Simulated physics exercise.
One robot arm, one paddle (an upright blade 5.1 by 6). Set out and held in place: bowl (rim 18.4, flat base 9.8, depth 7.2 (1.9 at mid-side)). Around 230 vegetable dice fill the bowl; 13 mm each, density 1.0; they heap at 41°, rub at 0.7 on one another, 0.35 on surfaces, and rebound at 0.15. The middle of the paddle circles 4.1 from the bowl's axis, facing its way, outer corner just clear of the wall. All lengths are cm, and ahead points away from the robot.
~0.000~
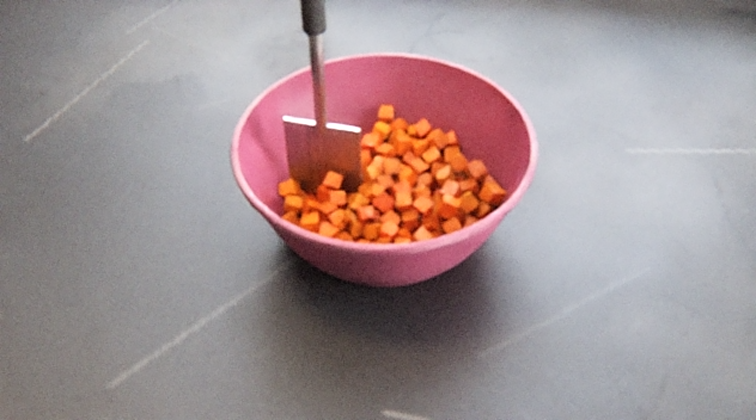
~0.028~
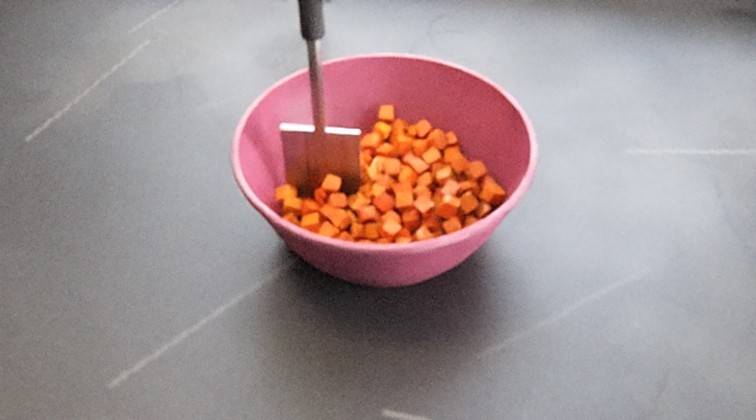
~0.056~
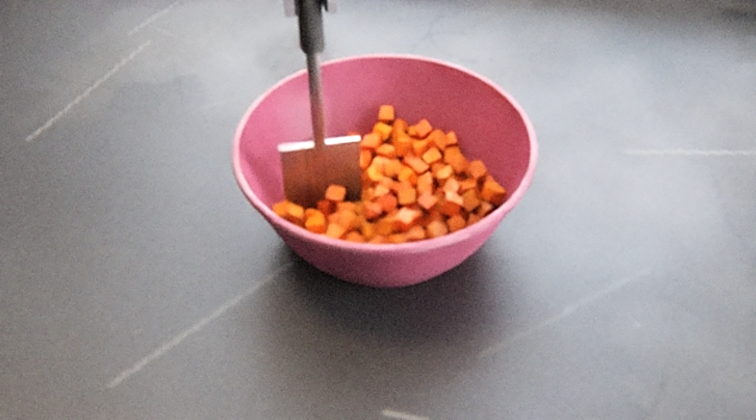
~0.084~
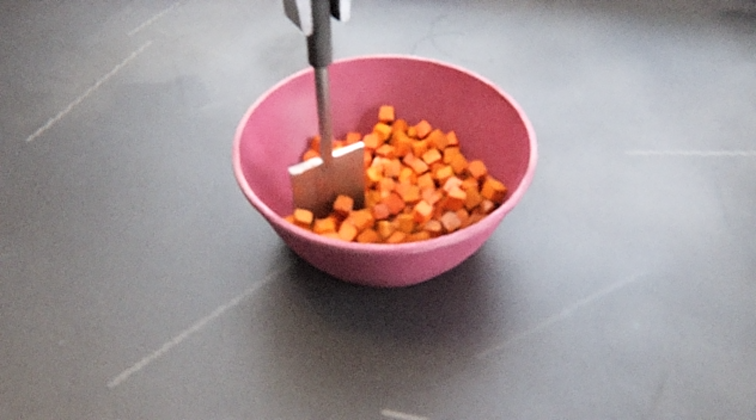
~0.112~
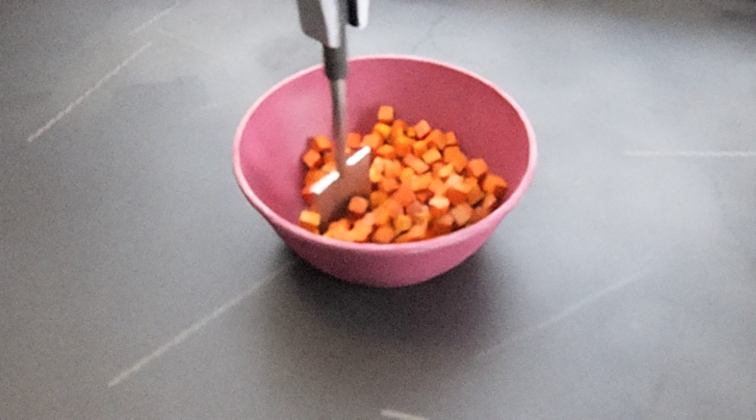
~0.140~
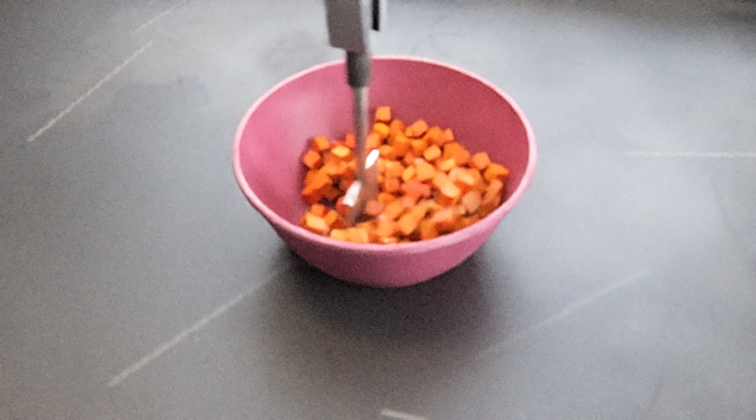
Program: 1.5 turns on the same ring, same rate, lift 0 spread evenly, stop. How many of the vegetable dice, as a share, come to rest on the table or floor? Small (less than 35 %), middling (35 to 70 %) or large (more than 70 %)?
A small share, less than 35 %, ends on the table or floor.
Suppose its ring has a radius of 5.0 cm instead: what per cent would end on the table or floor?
In that case some 25 per cent.
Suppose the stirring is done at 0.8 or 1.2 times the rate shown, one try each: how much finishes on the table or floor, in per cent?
Some 20 and 30 per cent.
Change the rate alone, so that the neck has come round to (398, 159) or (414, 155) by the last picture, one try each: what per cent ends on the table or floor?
About 45 and 55 per cent.
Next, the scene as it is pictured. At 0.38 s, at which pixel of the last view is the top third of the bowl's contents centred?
Around (365, 88).
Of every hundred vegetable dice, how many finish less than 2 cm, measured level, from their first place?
About 10 per cent.
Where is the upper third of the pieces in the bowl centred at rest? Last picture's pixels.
Near (424, 129).
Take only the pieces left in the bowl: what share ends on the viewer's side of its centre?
About 20 per cent.
After 0.38 s, 262° round, highest piece 10 above the table; 215 in the bowl, 9 on the table or floor, 7 in flight or on the tool.
After 0.63 s, 78° round, highest piece 9 above the table; 188 in the bowl, 34 on the table or floor, 9 in flight or on the tool.
After 0.95 s, 180° round, highest piece 7 above the table; 169 in the bowl, 61 on the table or floor, 1 in flight or on the tool.
After 1.65 s, 180° round, highest piece 7 above the table; 169 in the bowl, 62 on the table or floor.
At rest, 169 in the bowl, 62 on the table or floor. That is 27 % on the table or floor.
